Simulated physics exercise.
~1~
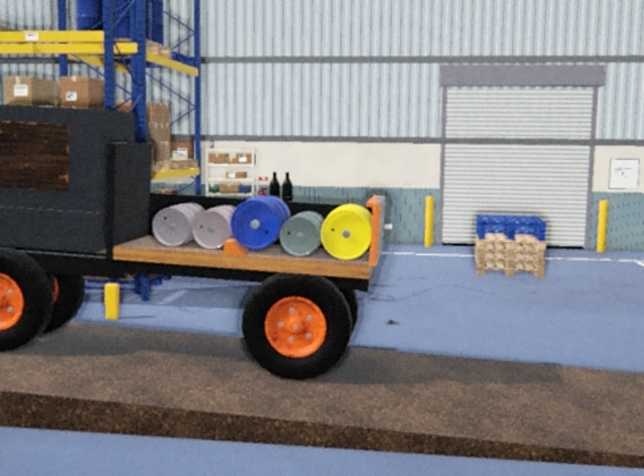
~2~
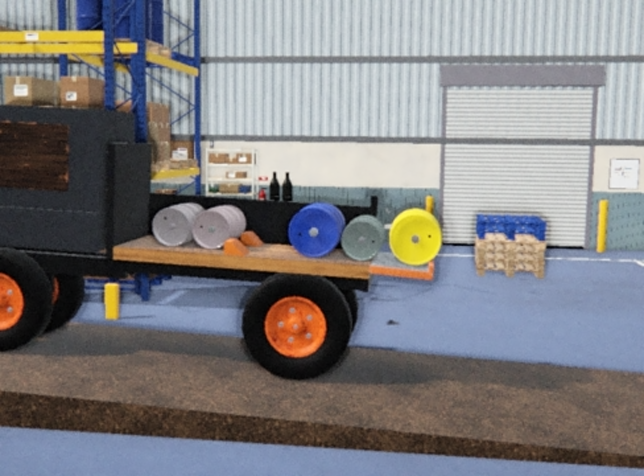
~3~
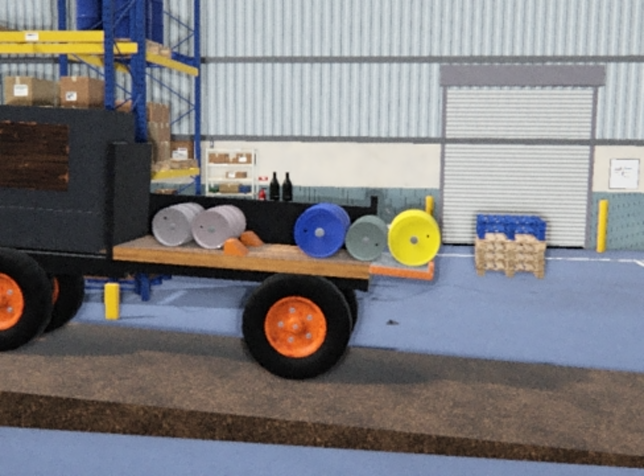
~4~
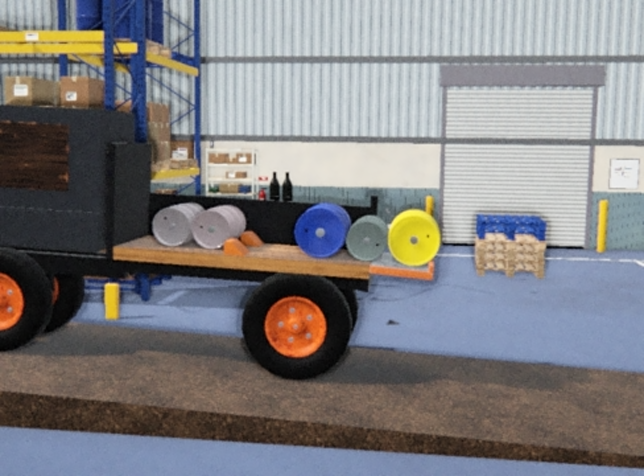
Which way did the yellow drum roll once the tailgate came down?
The yellow drum rolled to the right, onto the lowered tailgate.
